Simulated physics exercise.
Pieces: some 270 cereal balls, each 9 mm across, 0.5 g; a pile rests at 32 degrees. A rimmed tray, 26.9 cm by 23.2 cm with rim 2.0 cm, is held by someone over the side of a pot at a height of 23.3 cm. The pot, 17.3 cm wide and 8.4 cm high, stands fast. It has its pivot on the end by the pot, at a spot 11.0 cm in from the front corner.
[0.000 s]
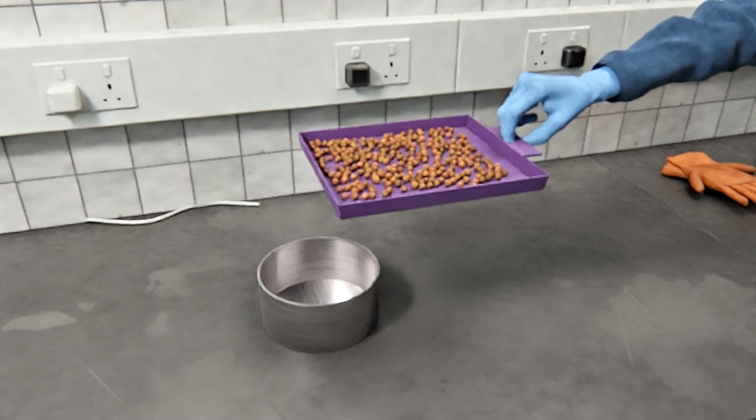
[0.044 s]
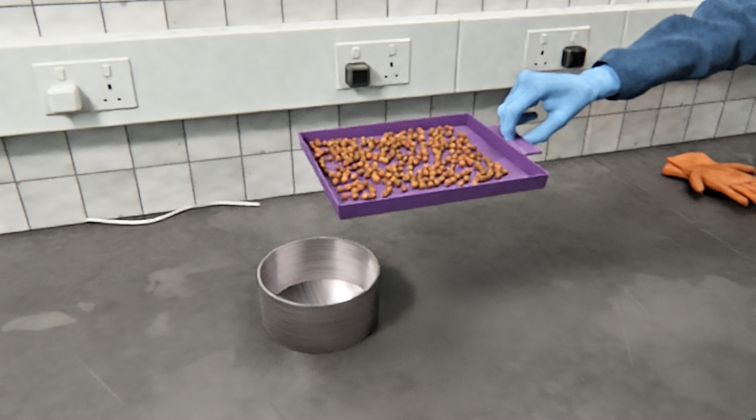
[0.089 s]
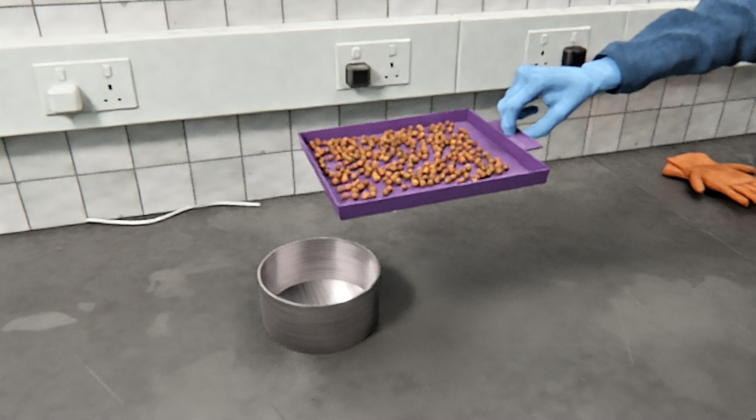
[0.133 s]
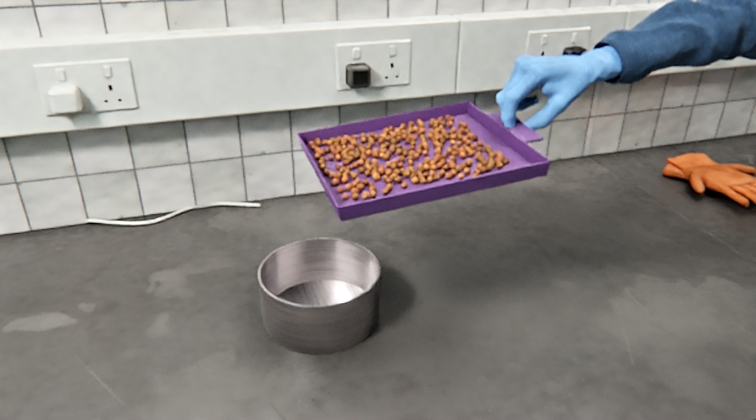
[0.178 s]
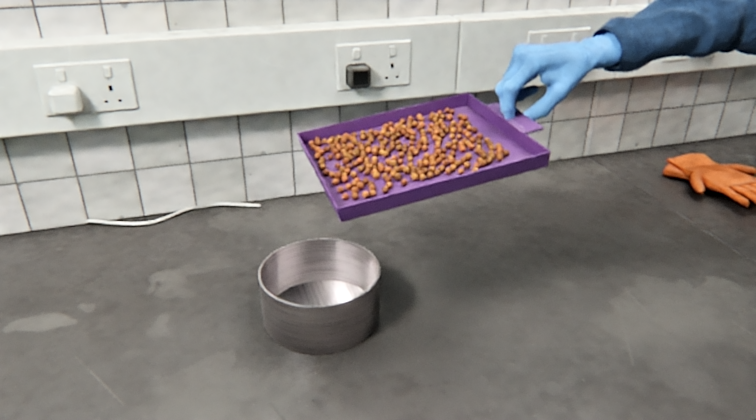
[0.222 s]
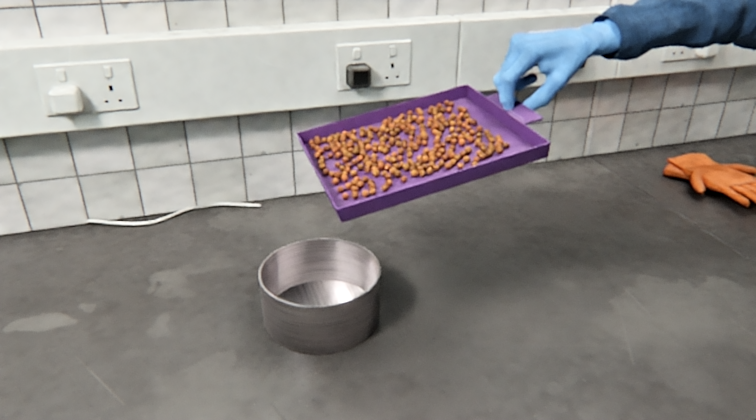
A blue-gloved hand slowly raising the right side of a purple tray of small brown balls above a round metal pot.
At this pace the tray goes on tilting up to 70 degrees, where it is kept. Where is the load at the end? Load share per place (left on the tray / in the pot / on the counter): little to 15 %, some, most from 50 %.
Left on the tray: Most; pot: Little; counter: Little.
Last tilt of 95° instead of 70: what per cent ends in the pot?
The pot would get around 50 per cent.
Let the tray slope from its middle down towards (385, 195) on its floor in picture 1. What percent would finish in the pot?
Around 0 percent of them.
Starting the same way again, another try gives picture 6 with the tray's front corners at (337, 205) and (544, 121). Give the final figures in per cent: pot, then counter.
In the pot: 5 per cent; on the counter: 15 per cent.
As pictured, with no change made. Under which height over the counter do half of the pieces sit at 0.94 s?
The halfway mark sits at about 28 cm.
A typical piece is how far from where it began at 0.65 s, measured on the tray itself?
About 7 cm.
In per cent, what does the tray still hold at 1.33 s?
Roughly 95 percent of the load, I'd say.
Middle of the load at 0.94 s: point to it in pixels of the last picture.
Look near (333, 146) in the last picture.
After 0.65 s, tilt 39 degrees; the tray holds 100 %, the pot 0 %.
Then, at 0.94 s, tilt 58 degrees; the tray holds 100 %, the pot 0 %.
After 1.33 s, tilt 70 degrees; the tray holds 95 %, the pot 0 %.
In the end, at 1.8 s, tray 95 %, pot 0 %, counter 0 %.
